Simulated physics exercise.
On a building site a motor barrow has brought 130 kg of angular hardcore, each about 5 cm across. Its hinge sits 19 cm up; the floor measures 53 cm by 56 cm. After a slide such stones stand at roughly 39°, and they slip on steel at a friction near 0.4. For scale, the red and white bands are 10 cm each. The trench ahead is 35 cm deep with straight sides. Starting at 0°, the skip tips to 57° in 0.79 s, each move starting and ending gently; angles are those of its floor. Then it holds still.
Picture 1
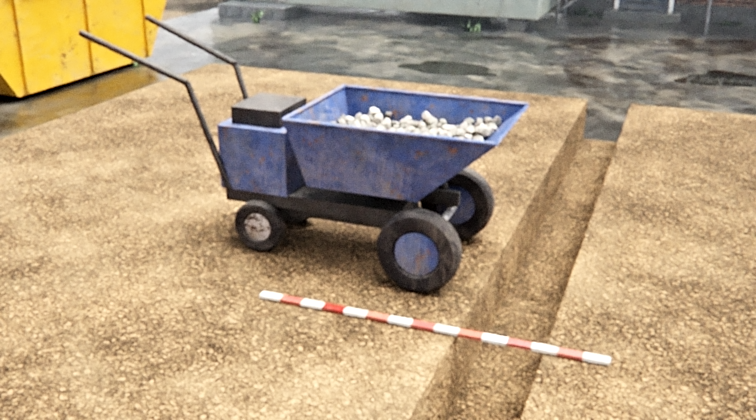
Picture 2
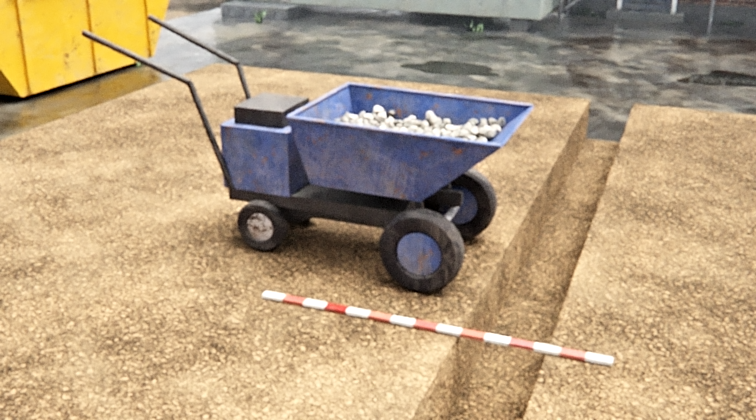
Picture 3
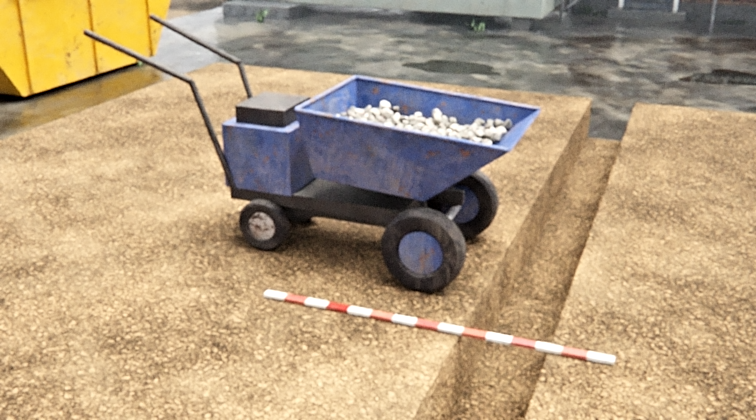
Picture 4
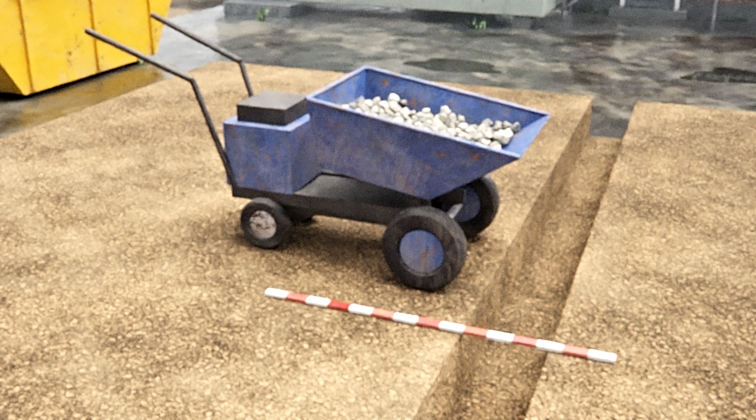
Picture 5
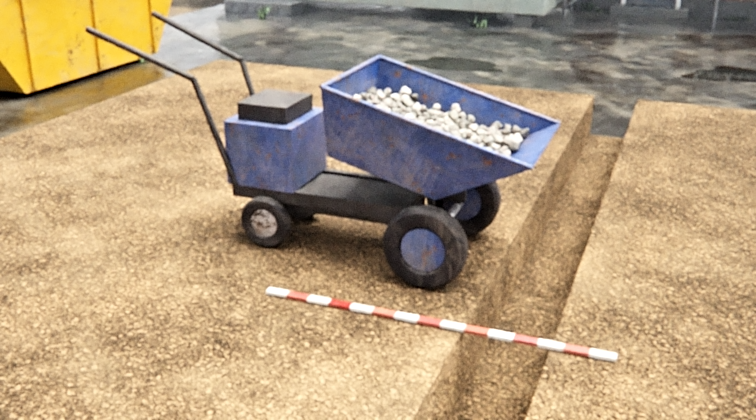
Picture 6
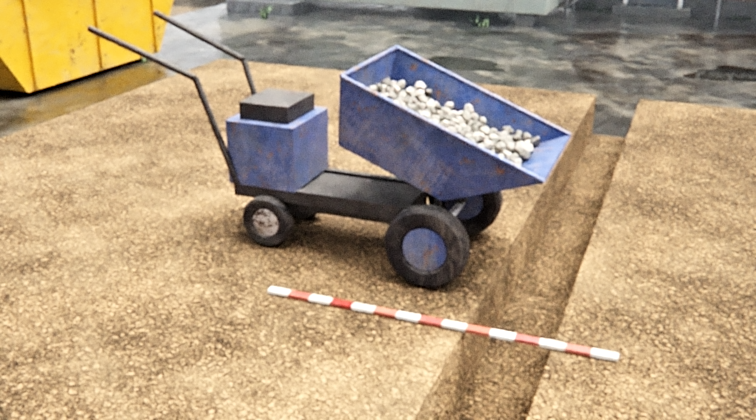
A blue motor barrow with black handles and a skip full of pale stones stands on brown gravelly ground at a building site, seen from above and to one side. A red and white banded pole lies in front, a straight-sided trench runs along the right, and a yellow container sits at upper left. The skip tilts forward to the right, slowly then faster, its rear rising, while the wheels and view stay almost still.
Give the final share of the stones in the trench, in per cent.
Roughly 15 per cent ends in the trench.
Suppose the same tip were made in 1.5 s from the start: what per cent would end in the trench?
In that case some 15 per cent.
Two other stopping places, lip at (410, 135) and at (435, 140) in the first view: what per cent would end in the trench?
First some 55, then 50 per cent.
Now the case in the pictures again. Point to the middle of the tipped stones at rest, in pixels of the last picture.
Around (610, 282).
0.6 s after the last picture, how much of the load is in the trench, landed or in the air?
Some 0 per cent.
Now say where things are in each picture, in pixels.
In the first picture, lip at (495, 145), floor tilted 0°, highest stones at (480, 130).
In the second picture, lip at (500, 147), floor tilted 1°, highest stones at (427, 125).
In the third picture, lip at (509, 151), floor tilted 4°, highest stones at (385, 115).
In the fourth picture, lip at (519, 158), floor tilted 9°, highest stones at (377, 105).
In the fifth picture, the skip is at 15°, its lip at (531, 168); the top of the load is at (383, 96).
In the sixth picture, lip at (544, 182), floor tilted 22°, highest stones at (394, 89).
Then, 0.3 s after the last picture the floor is at 48°, 100 % in the skip; the foremost stones are at (551, 201).
Then, 0.6 s after the last picture the floor is at 57°, 97 % in the skip, 3 % past the trench; the foremost stones are at (599, 255).
Then, 0.9 s after the last picture the floor is at 57°, 68 % in the skip, 32 % past the trench; the foremost stones are at (685, 296).
Then, 2.9 s after the last picture the floor is at 57°, 41 % in the skip, 15 % in the trench, 45 % past the trench; the foremost stones are at (749, 316).
